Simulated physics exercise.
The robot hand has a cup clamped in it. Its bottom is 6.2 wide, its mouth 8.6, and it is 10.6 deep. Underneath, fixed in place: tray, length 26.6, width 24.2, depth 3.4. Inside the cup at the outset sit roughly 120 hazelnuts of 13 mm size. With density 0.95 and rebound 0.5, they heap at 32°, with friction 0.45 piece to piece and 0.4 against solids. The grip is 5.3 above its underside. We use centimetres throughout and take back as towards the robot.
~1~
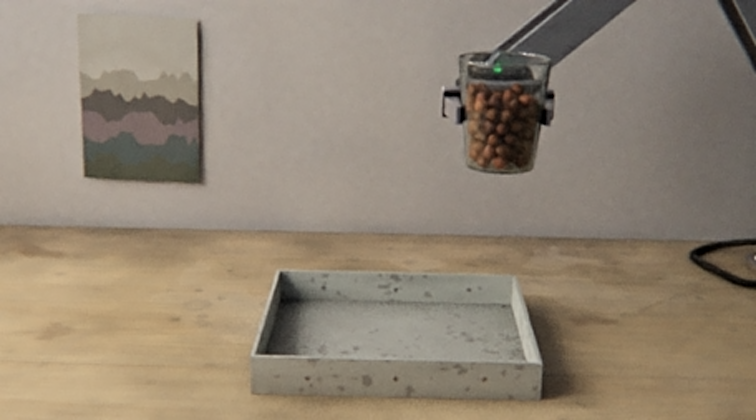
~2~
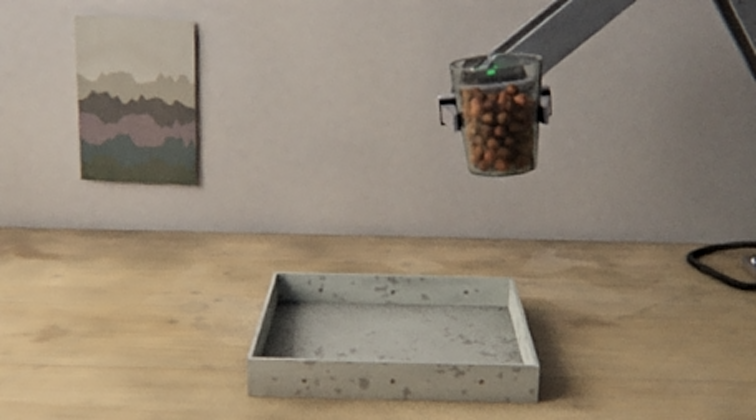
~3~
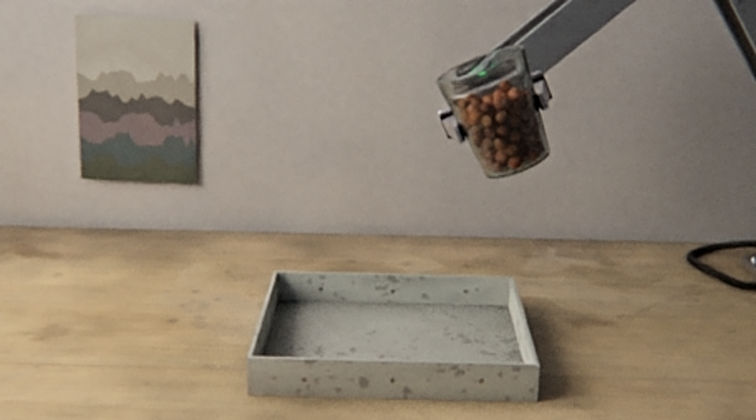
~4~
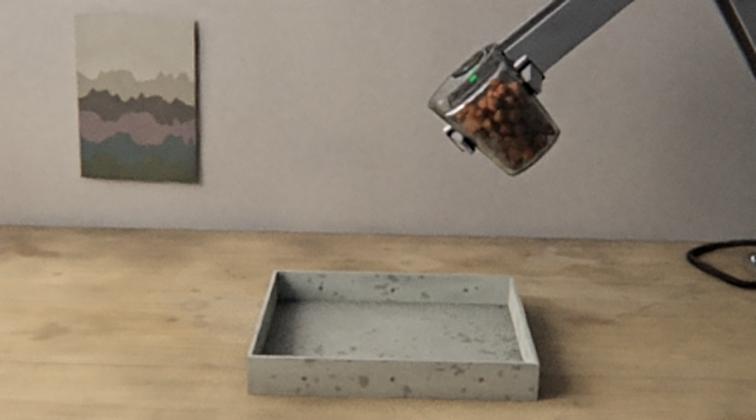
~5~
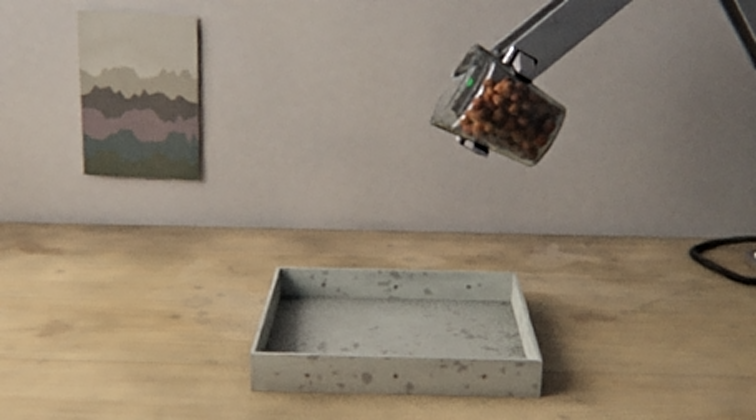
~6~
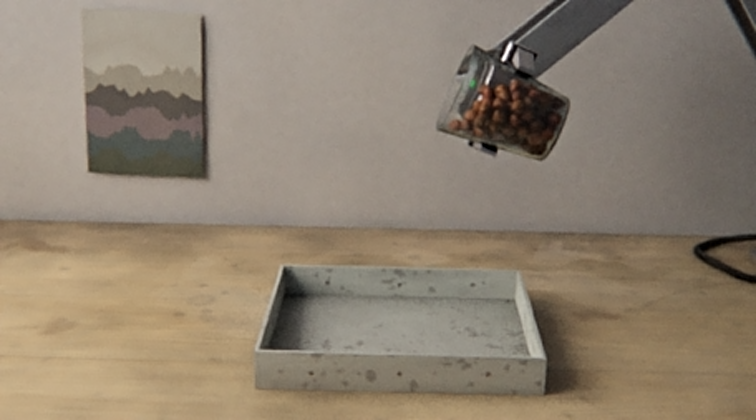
At the start, a robot arm holds a clear cup of hazelnuts upright above an empty, speckled gray tray on a wooden table. The arm gradually tilts the cup, its mouth swinging down toward the left, until it leans steeply, with the nuts shifting inside and the tray still empty.
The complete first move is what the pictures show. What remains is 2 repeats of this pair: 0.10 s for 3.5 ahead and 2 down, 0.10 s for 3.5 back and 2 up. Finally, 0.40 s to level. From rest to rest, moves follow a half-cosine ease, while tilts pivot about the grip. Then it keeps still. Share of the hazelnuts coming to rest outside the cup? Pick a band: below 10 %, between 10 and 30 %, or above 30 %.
The share falls between 10 and 30 %.
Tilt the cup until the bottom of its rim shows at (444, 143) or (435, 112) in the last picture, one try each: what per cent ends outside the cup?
Roughly 50 and 5 percent.
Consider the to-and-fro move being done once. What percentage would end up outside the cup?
Probably about 15 in a hundred.
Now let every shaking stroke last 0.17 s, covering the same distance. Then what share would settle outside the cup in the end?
About 5 per cent in that case.
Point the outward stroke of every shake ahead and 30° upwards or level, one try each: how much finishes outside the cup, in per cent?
You'd get about 60 per cent with the first setting and about 40 per cent with the second.
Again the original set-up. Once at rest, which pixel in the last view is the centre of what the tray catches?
I'd put it at roughly (339, 328).
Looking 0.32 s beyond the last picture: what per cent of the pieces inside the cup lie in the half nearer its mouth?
Around 45 per cent of it.
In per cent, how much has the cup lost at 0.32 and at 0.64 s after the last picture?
First it's 10 percent, and after that 20 percent.
Then, 0.32 s on, tilted 68° forward, highest piece 25 above the table; 103 in the cup, 14 in flight or on a rim.
Then, 0.64 s on, tilted 24° forward, highest piece 29 above the table; 92 in the cup, 22 in the tray, 2 on the table or floor, 1 in flight or on a rim.
Then, 1.00 s on, level, highest piece 28 above the table; 92 in the cup, 22 in the tray, 3 on the table or floor.
Then, 2.05 s on, level, highest piece 28 above the table; 92 in the cup, 22 in the tray, 3 on the table or floor.
In the end, 92 in the cup, 22 in the tray, 3 on the table or floor. That is 21 % outside the cup.
